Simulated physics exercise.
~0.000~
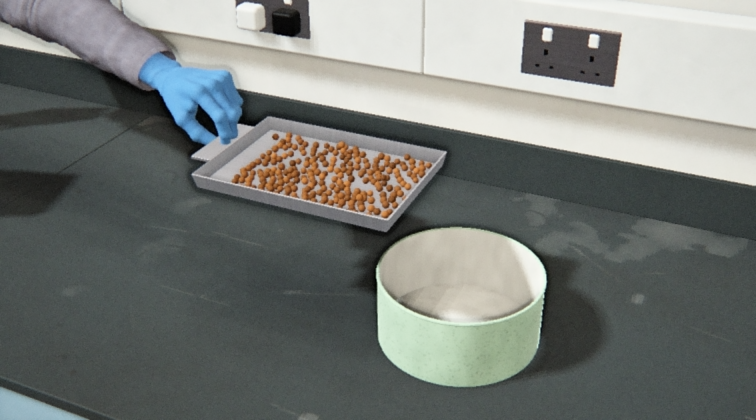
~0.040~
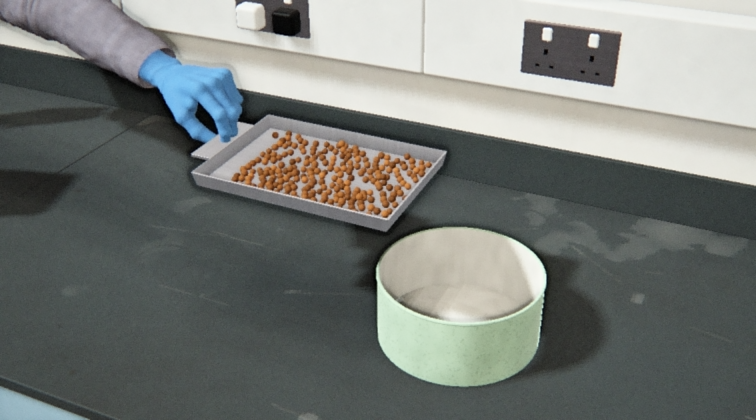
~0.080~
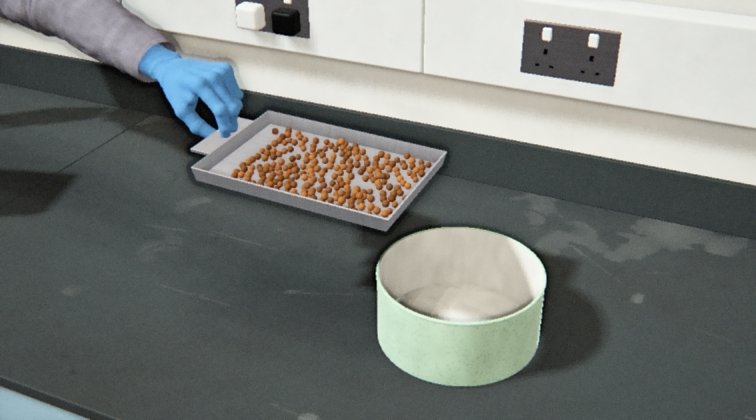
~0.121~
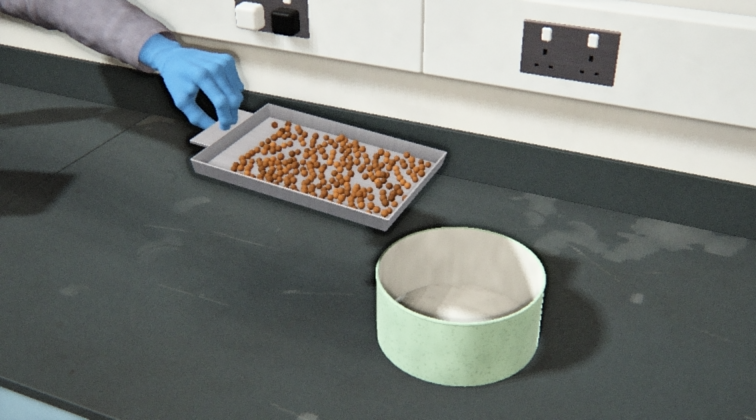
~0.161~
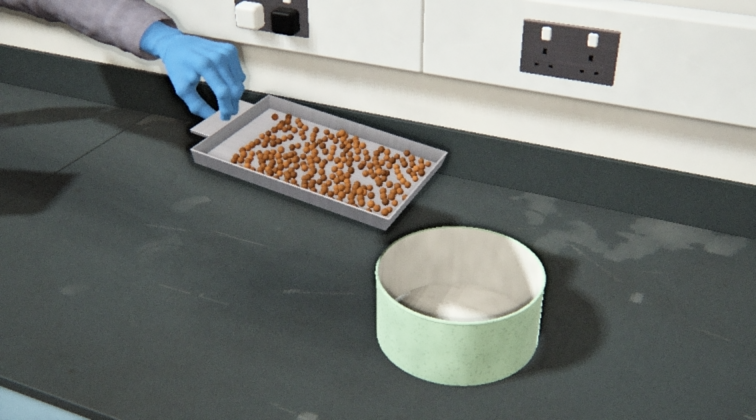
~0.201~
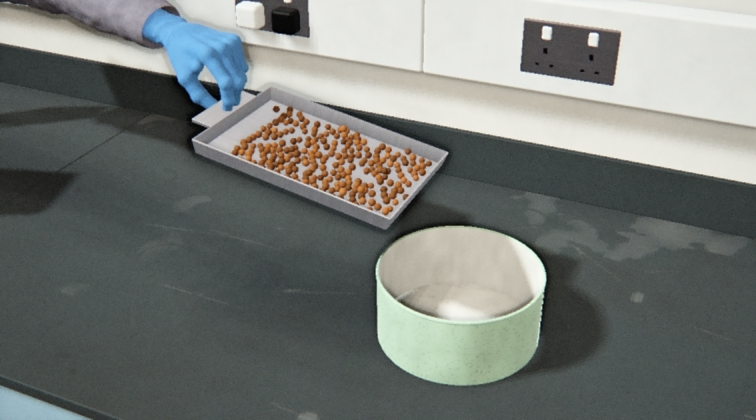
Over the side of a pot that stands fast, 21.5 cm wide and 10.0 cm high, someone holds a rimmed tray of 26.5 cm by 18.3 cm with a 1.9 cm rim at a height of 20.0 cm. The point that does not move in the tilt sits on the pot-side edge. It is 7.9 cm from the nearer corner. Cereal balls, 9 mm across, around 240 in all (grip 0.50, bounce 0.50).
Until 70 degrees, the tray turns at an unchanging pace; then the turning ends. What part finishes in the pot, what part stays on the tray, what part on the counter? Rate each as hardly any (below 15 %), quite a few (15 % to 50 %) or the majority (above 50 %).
I would put it this way: Pot: Hardly any, tray: The majority, counter: Hardly any.
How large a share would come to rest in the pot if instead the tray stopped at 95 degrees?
Then about 100 per cent.
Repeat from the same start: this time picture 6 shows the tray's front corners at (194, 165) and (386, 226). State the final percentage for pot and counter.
That works out as pot 0 and counter 5.
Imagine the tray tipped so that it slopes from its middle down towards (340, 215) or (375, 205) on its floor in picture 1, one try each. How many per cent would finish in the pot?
0 and 0 %.
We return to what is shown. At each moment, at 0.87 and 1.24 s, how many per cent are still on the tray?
Around 100 first, about 95 after.
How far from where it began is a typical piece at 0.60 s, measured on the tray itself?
It has moved some 6 cm from its start.
After 0.60 s, tilt 39 degrees; the tray holds 100 %, the pot 0 %.
Then, at 0.87 s, tilt 59 degrees; the tray holds 100 %, the pot 0 %.
Then, at 1.24 s, tilt 70 degrees; the tray holds 95 %, the pot 5 %.
By 1.9 s all is still; pot 5 %, tray 95 %, counter 0 %.
